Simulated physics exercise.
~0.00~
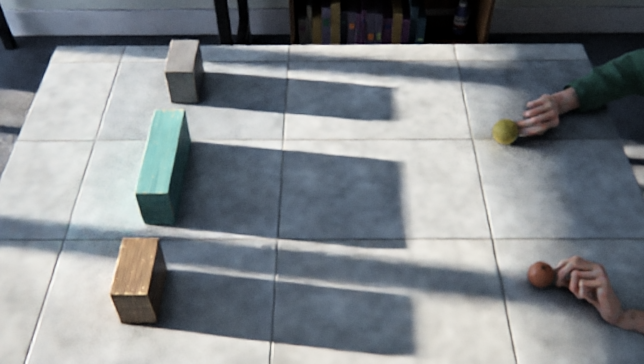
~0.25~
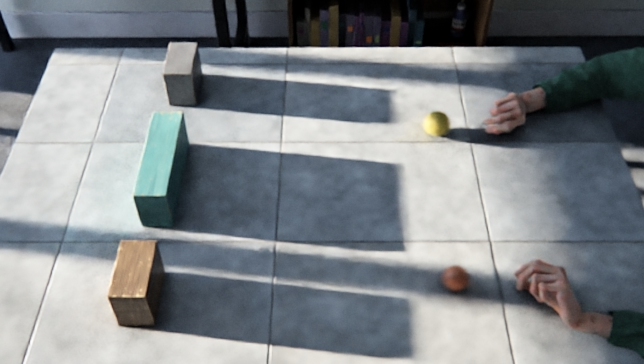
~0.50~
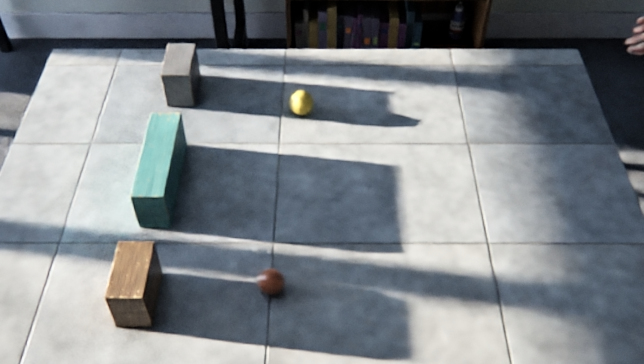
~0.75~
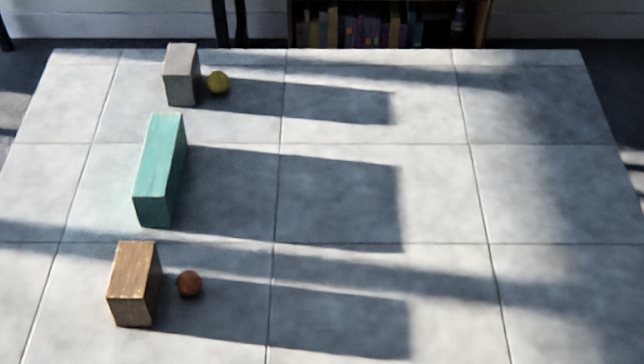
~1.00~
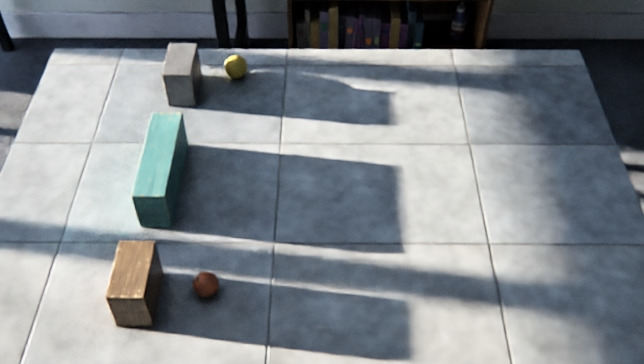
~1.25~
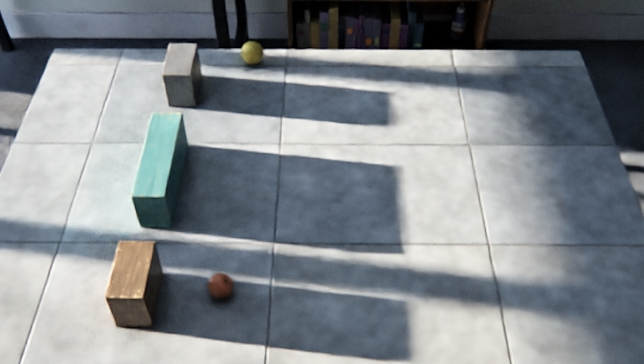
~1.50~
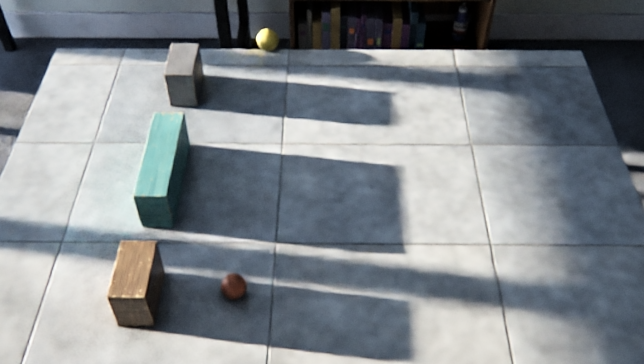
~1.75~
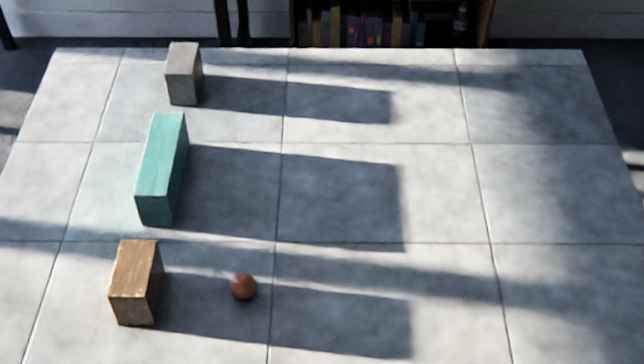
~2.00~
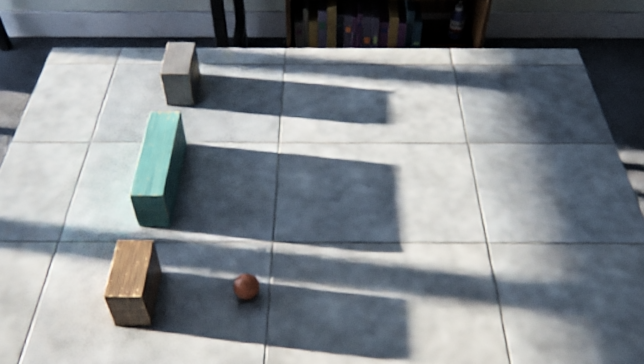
Lemon and orange tomato rolling from two hands, bouncing off grey and brown blocks, the lemon leaving view, the tomato slowing nearby.
